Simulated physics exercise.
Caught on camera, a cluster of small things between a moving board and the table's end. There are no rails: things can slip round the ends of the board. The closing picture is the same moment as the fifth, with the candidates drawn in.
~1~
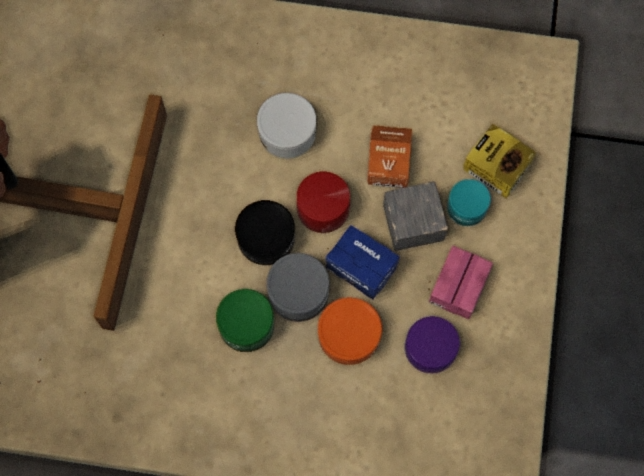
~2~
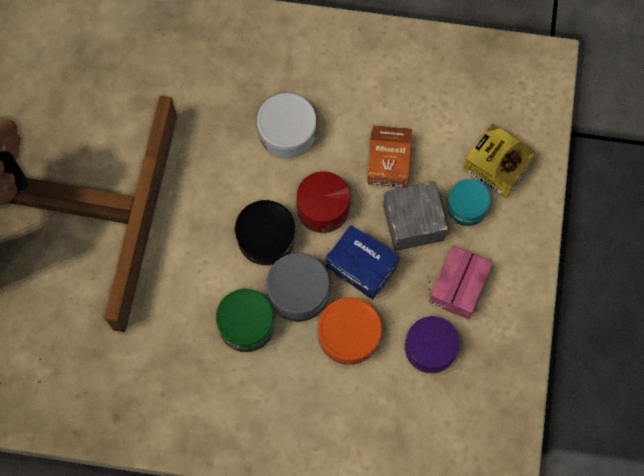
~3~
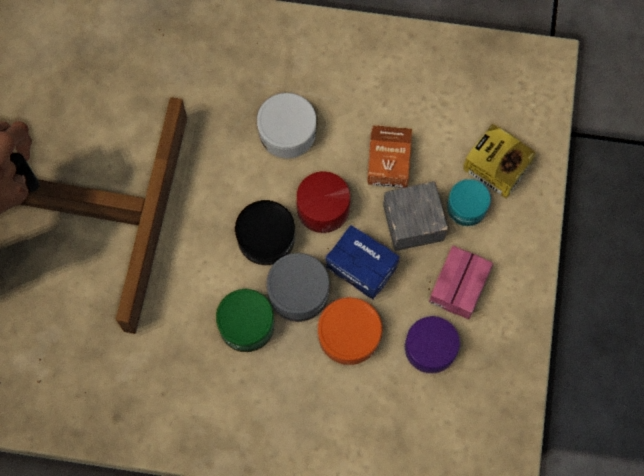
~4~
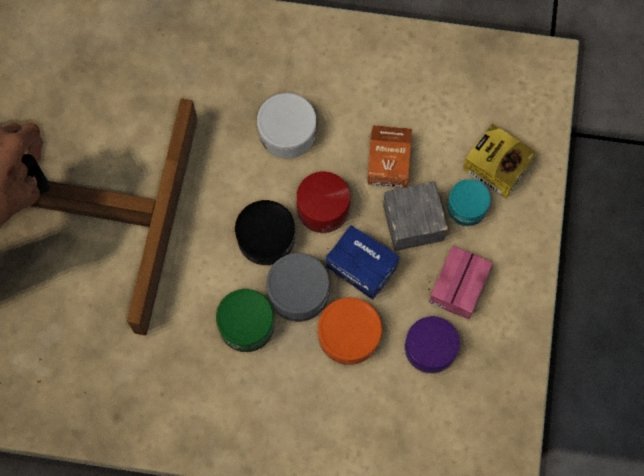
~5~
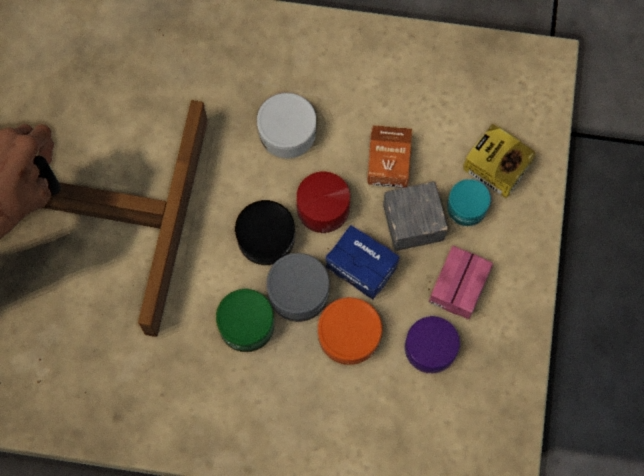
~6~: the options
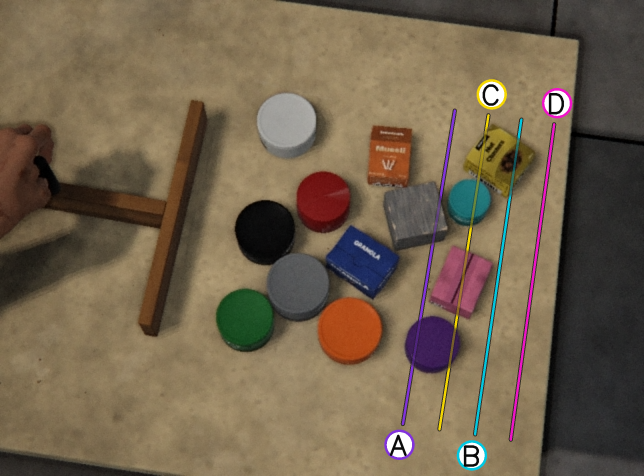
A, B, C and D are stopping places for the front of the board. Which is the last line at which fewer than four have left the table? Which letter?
No fourth one falls up to C.
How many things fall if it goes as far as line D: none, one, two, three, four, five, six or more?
In all, six or more.
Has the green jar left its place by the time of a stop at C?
Yes.
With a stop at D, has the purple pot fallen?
Yes.
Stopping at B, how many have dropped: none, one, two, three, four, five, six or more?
Six or more.
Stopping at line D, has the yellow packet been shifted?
Yes.
On the marked copy, A at (430, 261); B at (499, 270); C at (465, 266); D at (533, 275).
Taking C. A third of the way, board (276, 224); green jar (291, 344); orange jar (359, 341).
Two thirds of the way, board (381, 238); turquoise tub (522, 209); yellow packet (521, 164).
When it is over, board (464, 250); pink box over the edge; turquoise tub over the edge; two fallen.
As for the rest, A is within the limit but short; B drops six; D drops nine.
